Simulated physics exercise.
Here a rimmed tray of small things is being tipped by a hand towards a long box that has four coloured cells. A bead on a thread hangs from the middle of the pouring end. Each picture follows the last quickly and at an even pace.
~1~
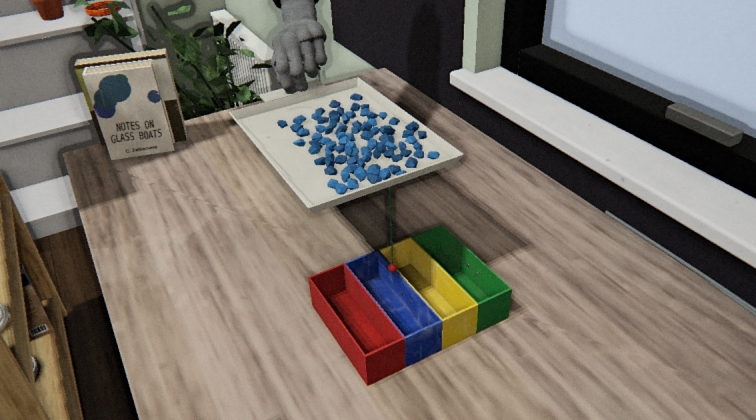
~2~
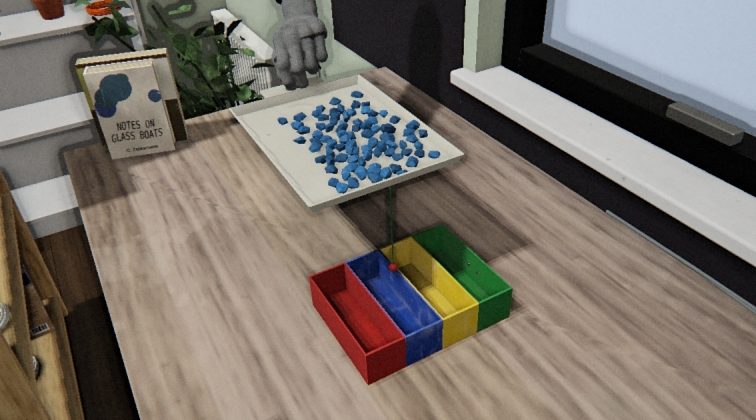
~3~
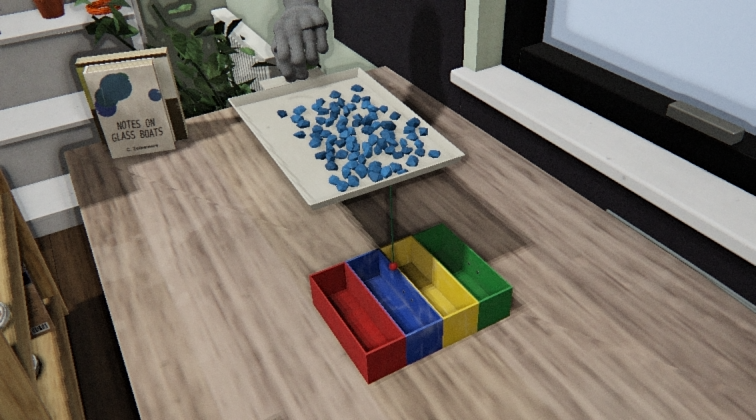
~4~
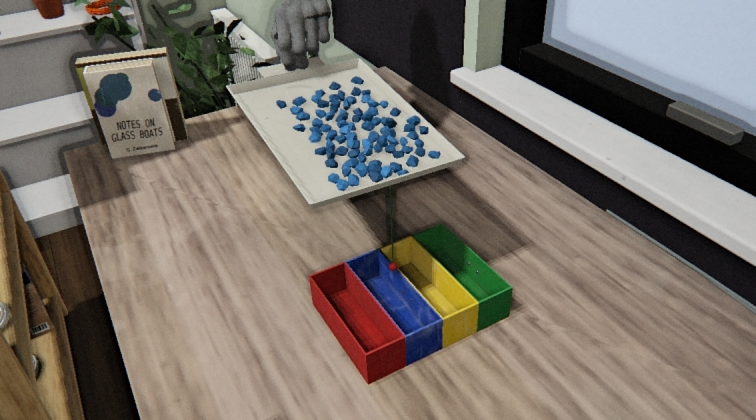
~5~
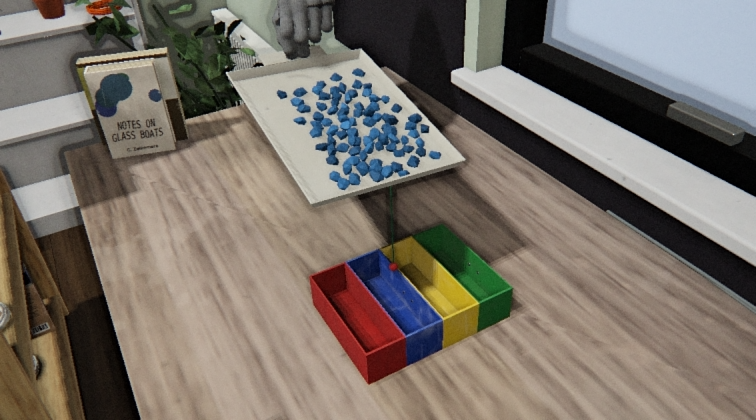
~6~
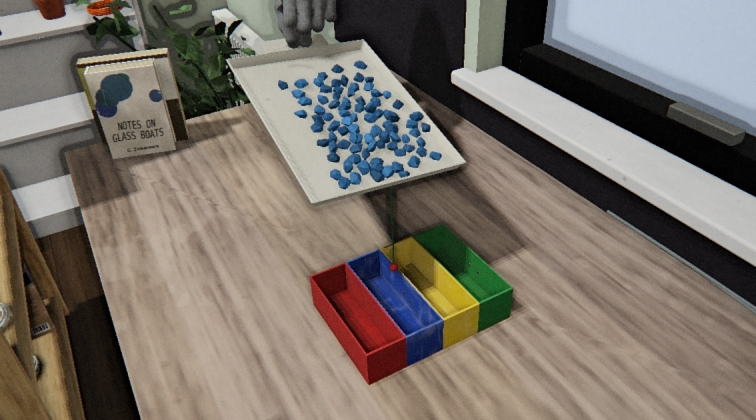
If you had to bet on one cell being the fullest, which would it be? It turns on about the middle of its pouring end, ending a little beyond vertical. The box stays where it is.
I would bet on the green cell.
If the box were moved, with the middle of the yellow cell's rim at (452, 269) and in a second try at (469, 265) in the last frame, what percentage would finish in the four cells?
100 % for the first, 100 % for the second.
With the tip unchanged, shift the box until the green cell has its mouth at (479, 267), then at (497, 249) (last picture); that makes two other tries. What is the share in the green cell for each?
Around 50 and around 10 per cent, in that order.
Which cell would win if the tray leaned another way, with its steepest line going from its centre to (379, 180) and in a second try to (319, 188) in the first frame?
That yellow cell, then that red cell.
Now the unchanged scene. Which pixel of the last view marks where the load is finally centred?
I'd put the middle somewhere around (466, 295).
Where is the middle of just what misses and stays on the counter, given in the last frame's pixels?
Roughly pixel (550, 285).
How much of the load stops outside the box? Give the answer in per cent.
Roughly 20 percent.
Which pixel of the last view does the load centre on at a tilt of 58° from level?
The load is centred about (418, 149).
Shortly afterwards, tray tipped steeply; all but a few on the tray; only a few in the green cell; only a few falling or outside the box.
Next, tray tipped right over; near half in the green cell; near a quarter in the yellow cell; a little in the blue cell; near a quarter falling or outside the box.
Some moments later, tray tipped past a quarter turn; near half in the green cell; near a quarter in the yellow cell; a little in the blue cell; near a quarter falling or outside the box.
In the end, tray tipped past a quarter turn; near half in the green cell; near a quarter in the yellow cell; a little in the blue cell; none at all in the red cell; near a quarter outside the box.
